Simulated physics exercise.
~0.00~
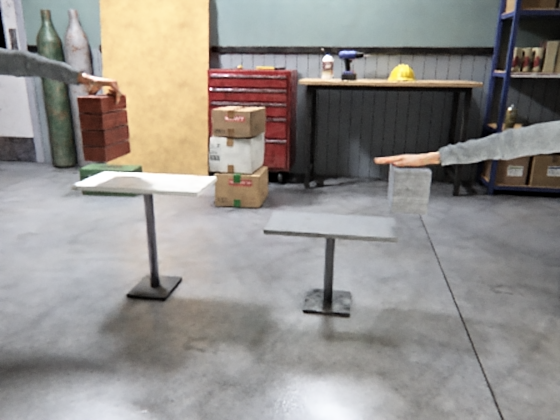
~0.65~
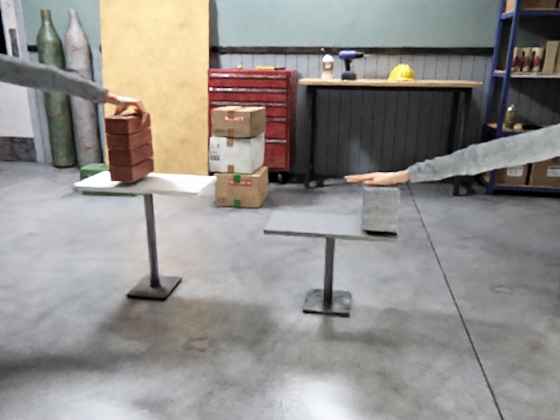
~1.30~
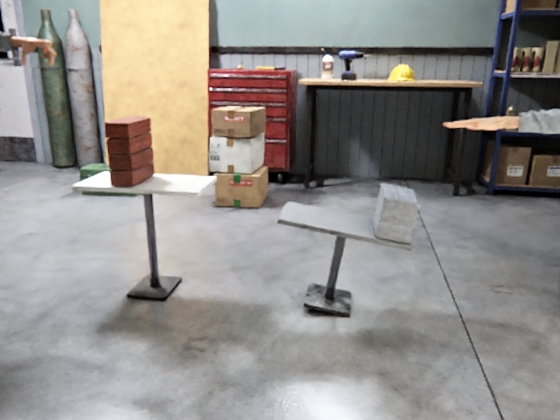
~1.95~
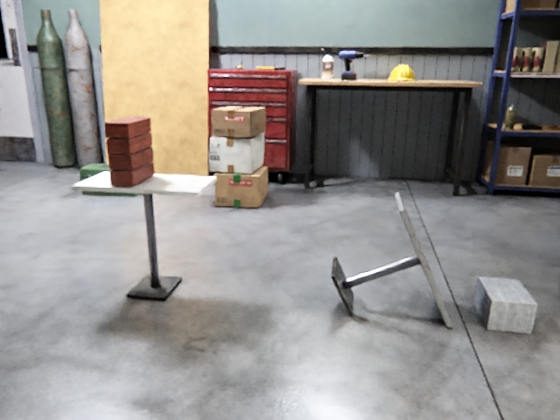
In a workshop, hands load two stands; the bricks stay, the grey stand topples.
